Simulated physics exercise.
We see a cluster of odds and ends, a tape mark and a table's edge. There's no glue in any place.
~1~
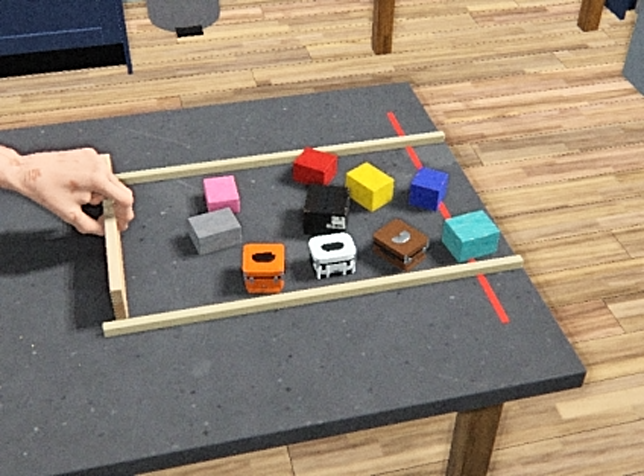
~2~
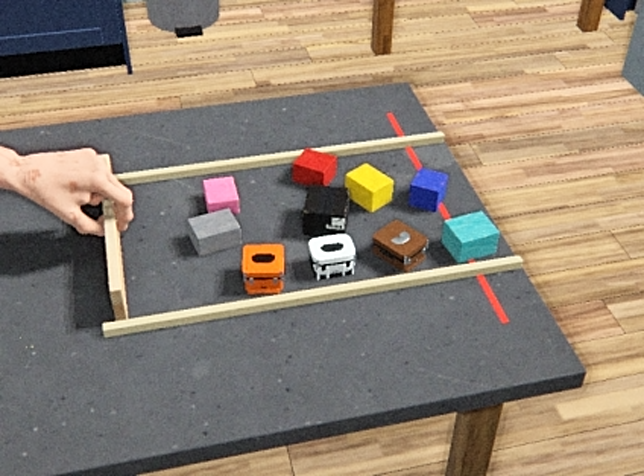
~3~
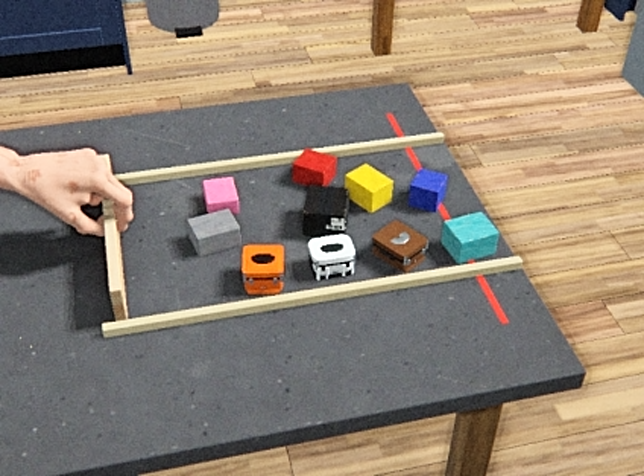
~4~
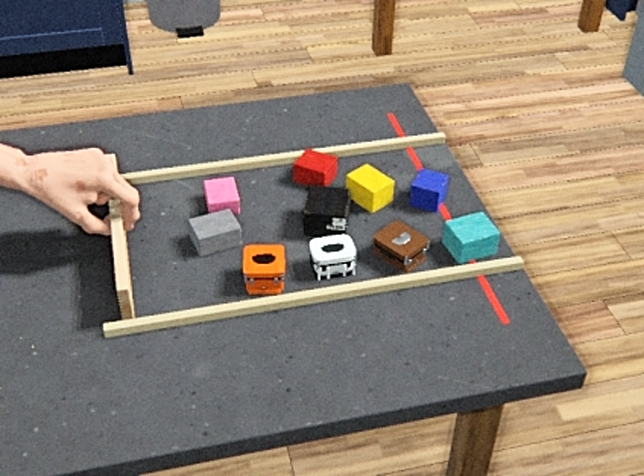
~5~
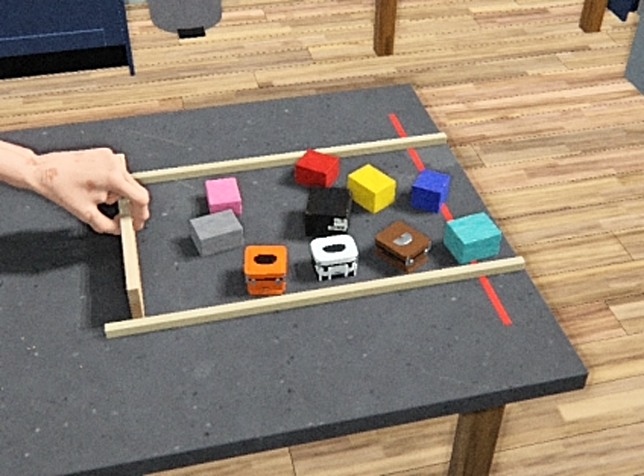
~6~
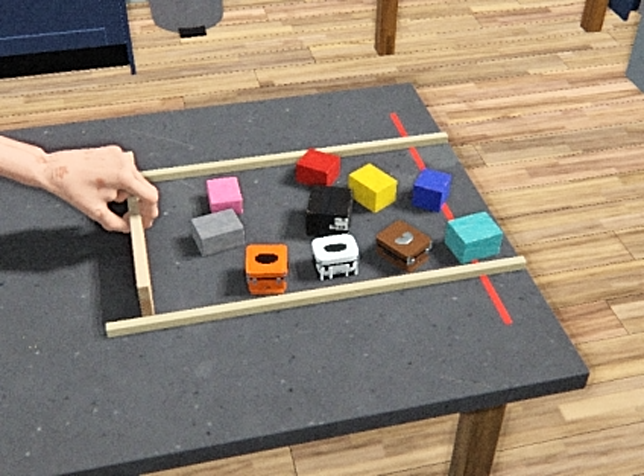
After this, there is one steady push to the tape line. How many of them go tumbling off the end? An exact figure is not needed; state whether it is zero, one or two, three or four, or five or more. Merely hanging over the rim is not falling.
Once it stops, the band for pieces knocked off is five and up, pretty clearly.
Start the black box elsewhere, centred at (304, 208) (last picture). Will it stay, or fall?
From that start, the object then does not stay.
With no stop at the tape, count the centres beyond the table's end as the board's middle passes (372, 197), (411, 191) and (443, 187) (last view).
1; 3; 6.
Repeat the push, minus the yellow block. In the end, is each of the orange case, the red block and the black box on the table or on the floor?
So: The orange case does not drop, the red block does not drop, the black box goes down.
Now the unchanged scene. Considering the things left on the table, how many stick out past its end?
Overhanging: 0.
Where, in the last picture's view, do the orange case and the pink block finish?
The orange case comes to rest close to (485, 233), while the pink block rests close to (442, 169).
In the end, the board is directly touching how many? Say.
At rest, 4 are in contact.
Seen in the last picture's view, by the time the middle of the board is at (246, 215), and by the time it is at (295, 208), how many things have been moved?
Tally at point one: 3; at point two: 8.
A little later, none off yet; turquoise block at rest near (473, 238); blue block at rest near (431, 190); brown case at rest near (403, 247).
Next, none off yet; turquoise block shifted a little near (499, 236); blue block shifted a little near (445, 188); brown case shifted about its own width near (461, 243).
When it is over, the number that fall off is five or more; down, white case, black box, yellow block, brown case, blue block and turquoise block.
